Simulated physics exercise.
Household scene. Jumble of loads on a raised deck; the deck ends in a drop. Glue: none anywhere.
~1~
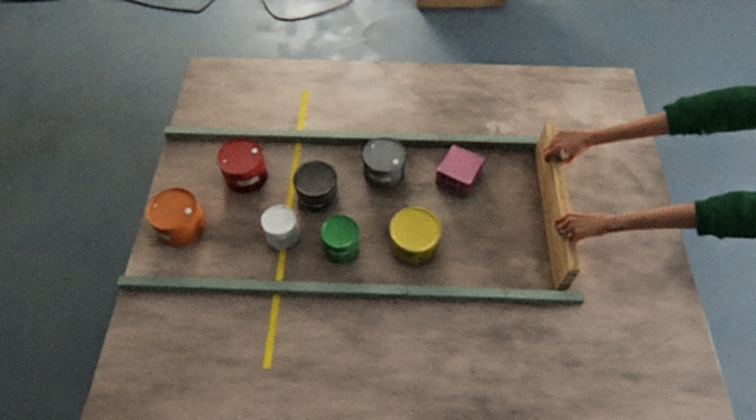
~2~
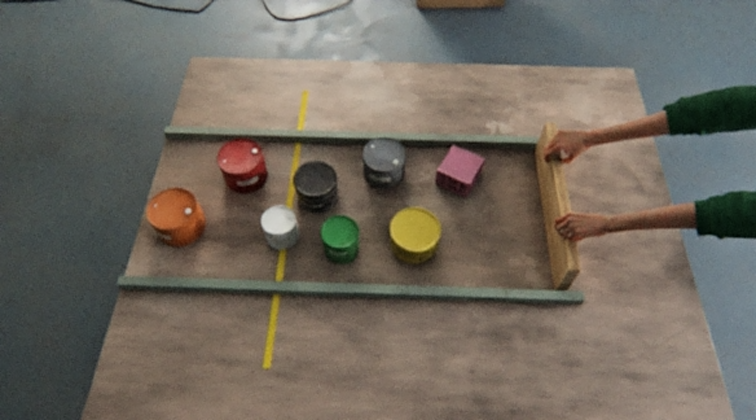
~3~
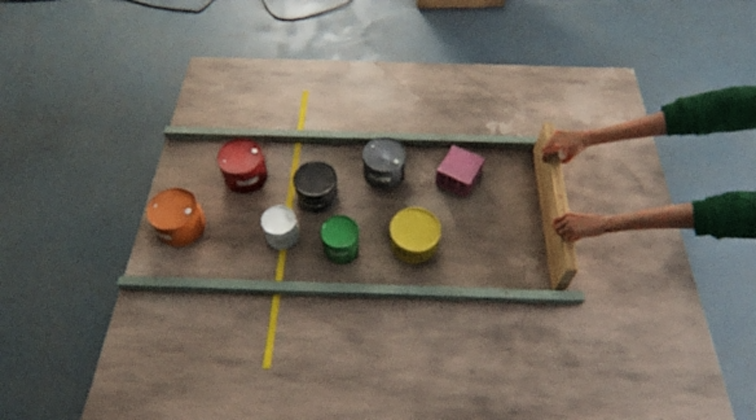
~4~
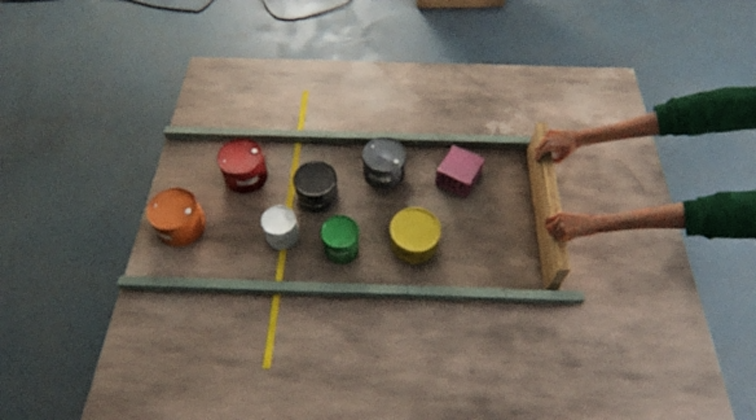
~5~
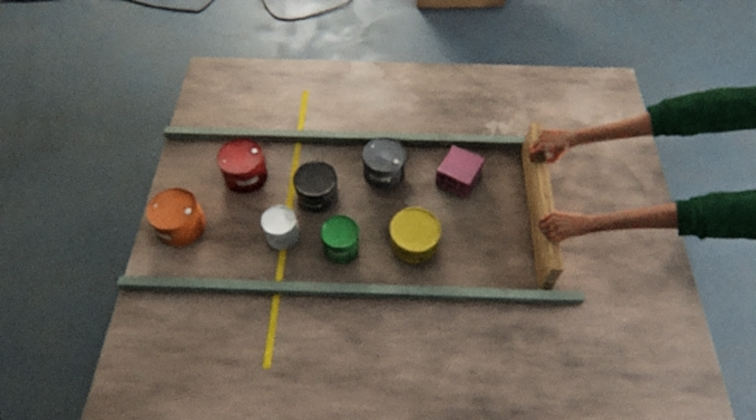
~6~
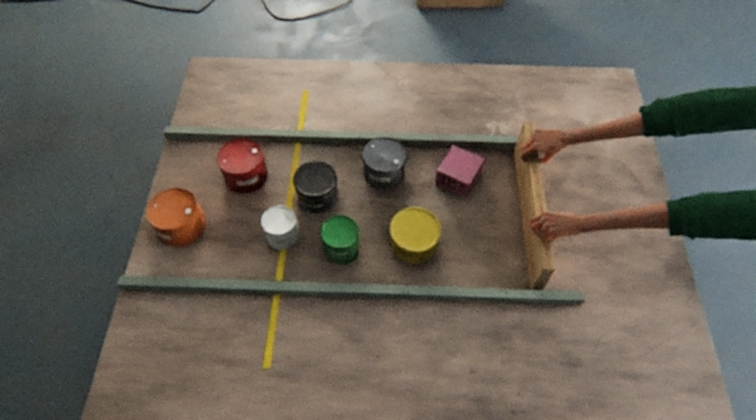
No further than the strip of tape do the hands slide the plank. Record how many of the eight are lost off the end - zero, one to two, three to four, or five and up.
Lost off the end: Zero.
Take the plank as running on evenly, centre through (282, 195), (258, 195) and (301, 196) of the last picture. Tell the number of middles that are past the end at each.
The counts would come out as 0, 0 and 0.
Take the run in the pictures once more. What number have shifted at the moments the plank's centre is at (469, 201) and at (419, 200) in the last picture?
Respectively 1 and 3.
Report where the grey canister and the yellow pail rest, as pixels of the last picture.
Grey canister: (238, 157); yellow pail: (258, 238).
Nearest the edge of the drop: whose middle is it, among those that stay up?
It would be the orange canister.
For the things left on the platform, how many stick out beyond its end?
Overhanging: 0.
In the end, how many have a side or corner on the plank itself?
Well, it touches 2.
Soon after, none off yet; orange canister at rest near (177, 217); red canister at rest near (243, 166); white canister at rest near (281, 228).
In the end, the number that fall off is zero.
